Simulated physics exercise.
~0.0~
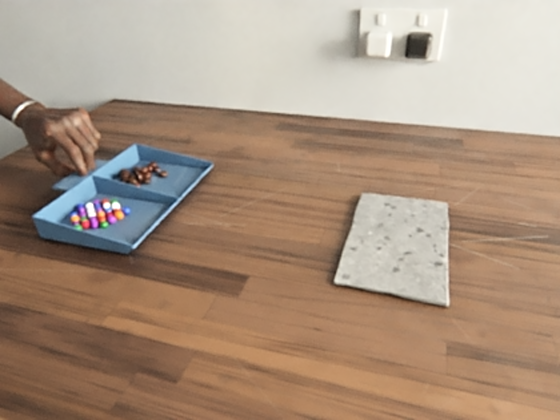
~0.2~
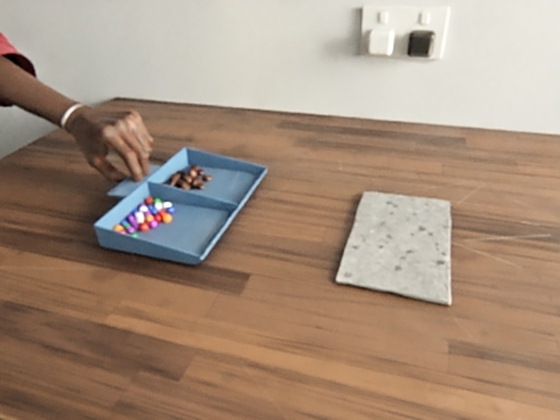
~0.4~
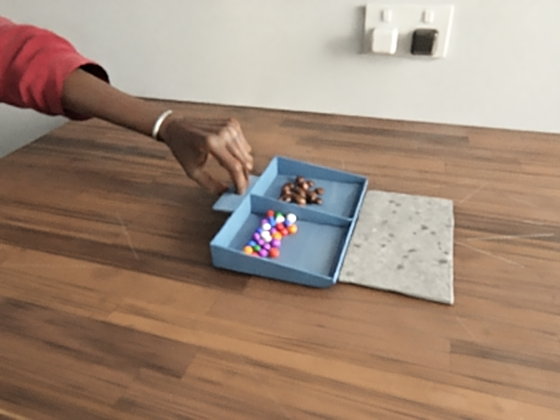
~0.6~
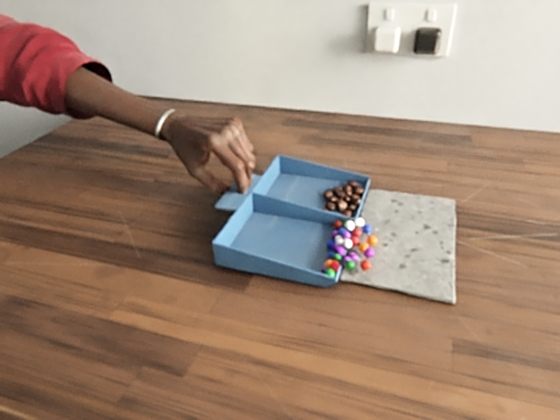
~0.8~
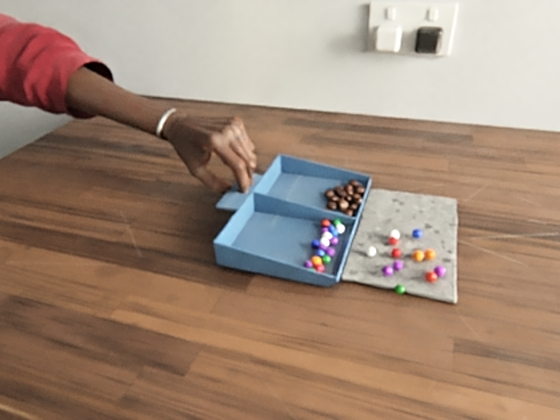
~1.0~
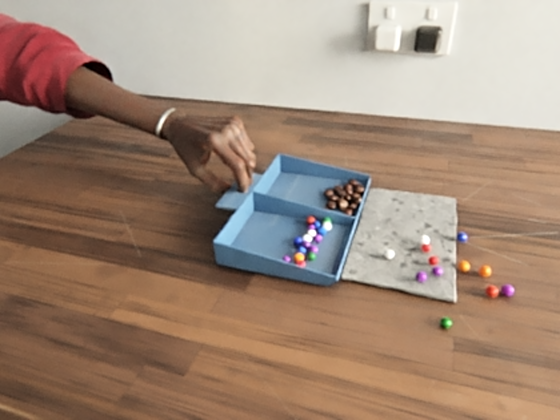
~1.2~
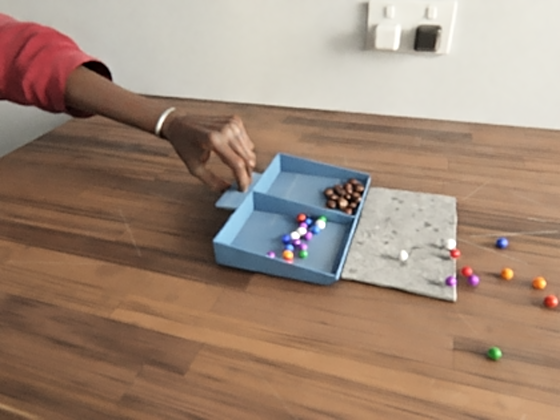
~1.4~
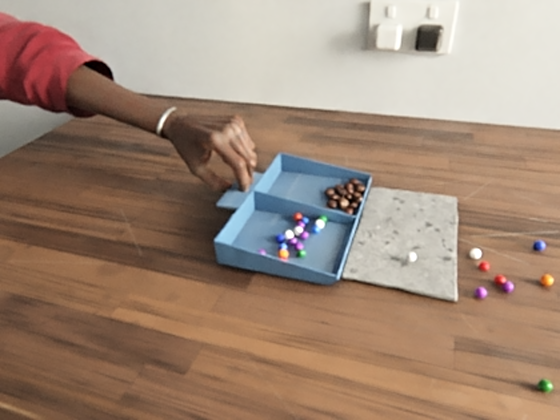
On a brown wood-grain counter against a pale wall with a socket, seen from slightly above, a speckled grey slab lies to the right of a blue two-part tray. The near part holds multicoloured beads and the far part holds small brown pieces. A hand with a white wristband, its arm in a red sleeve, pushes the tray rightward until it meets the slab. Both batches slide to the front rim, and some beads spill over it, rolling across the slab onto the counter. The tray rests against the slab, with the remaining beads and all the brown pieces inside.
